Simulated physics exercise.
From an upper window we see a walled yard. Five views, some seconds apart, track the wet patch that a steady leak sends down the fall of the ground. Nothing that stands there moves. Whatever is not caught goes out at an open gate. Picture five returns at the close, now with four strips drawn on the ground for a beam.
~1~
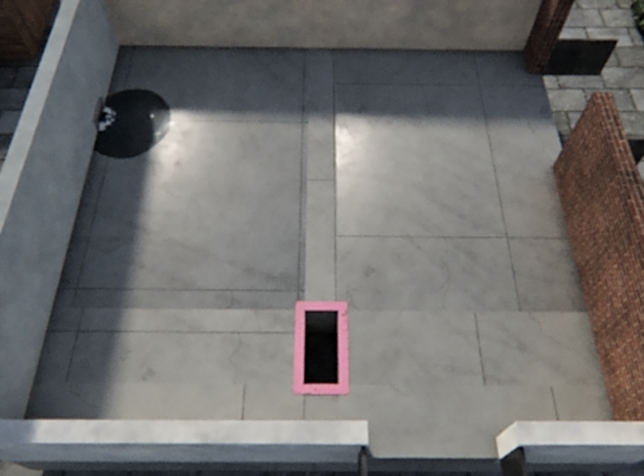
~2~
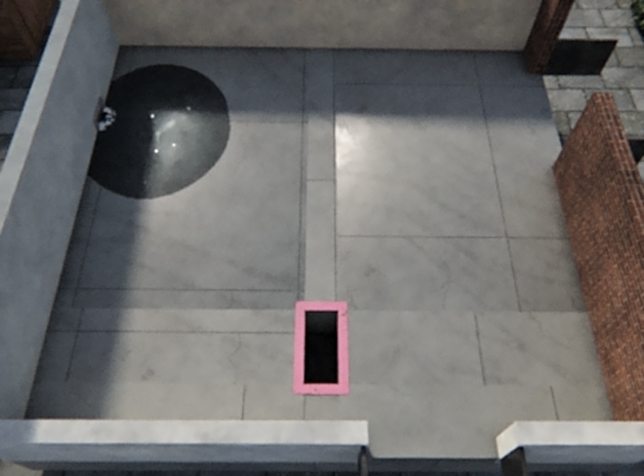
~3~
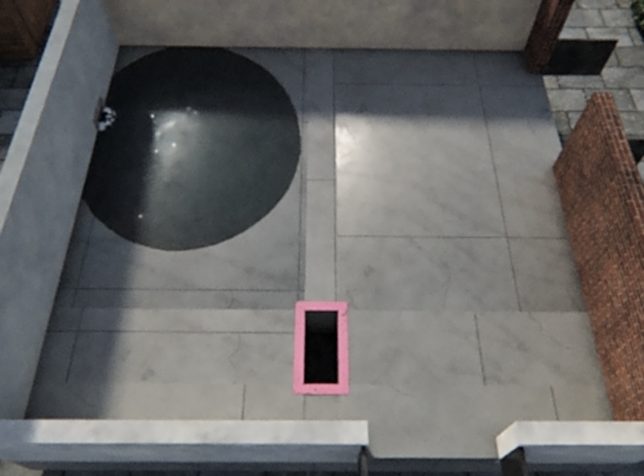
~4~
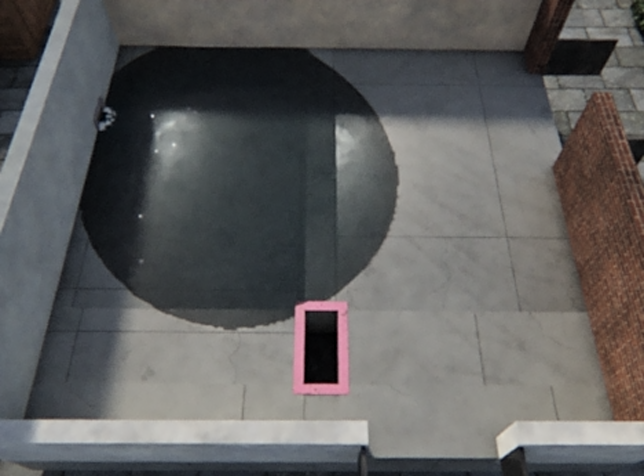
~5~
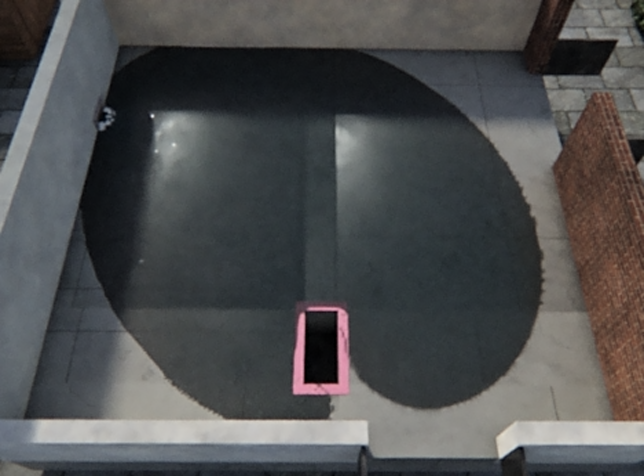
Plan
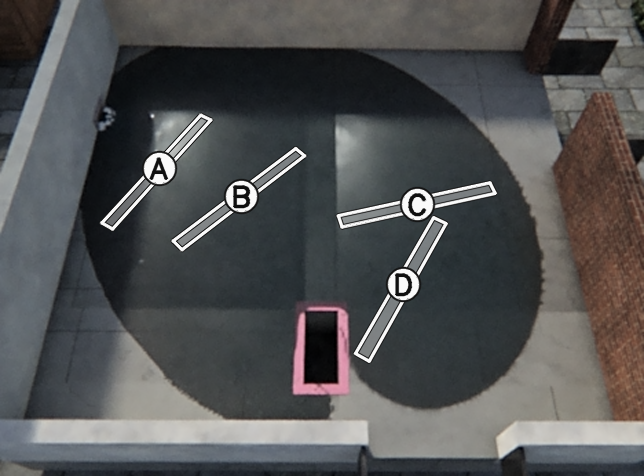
A walled yard paved in pale grey slabs is seen from an upper window, looking down. A small white outfall sits on the left wall, a pink-rimmed dark gully lies near the bottom centre, a brick wall stands at right, and gaps open at the front and upper right. Dark water spreads from the outfall across the paving, widening rightward and downward until it surrounds and enters the gully, while the view stays still.
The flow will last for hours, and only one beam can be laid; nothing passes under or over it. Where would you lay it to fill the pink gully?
Spot D does it best.
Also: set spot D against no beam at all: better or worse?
Better.
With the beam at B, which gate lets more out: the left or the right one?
The left one.
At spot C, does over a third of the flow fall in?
No.
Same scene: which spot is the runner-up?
It is C.
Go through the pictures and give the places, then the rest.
Outfall at (99, 115); pink gully at (321, 346); open gate at (430, 438); open gate at (540, 118); 3 % of the ground under water, visible out to (149, 145); pink gully still dry, in the first picture.
In the second picture, 10 % of the ground under water, visible out to (222, 137); pink gully still dry.
In the third picture, 22 % of the ground under water, visible out to (298, 147); pink gully still dry.
In the fourth picture, 41 % of the ground under water, visible out to (382, 226); pink gully still dry.
In the fifth picture, 67 % of the ground under water, visible out to (533, 303); pink gully taking water.
In white, A from (107, 225) to (205, 117); B from (177, 245) to (300, 152); C from (340, 221) to (492, 188); D from (362, 357) to (439, 220).
With A, about 15 % of the stream goes into the pink gully, about 81 % out by the gates.
With B, about 15 % of the stream goes into the pink gully, about 81 % out by the gates.
With C, about 21 % of the stream goes into the pink gully, about 73 % out by the gates.
With D, about 43 % of the stream goes into the pink gully, about 51 % out by the gates.
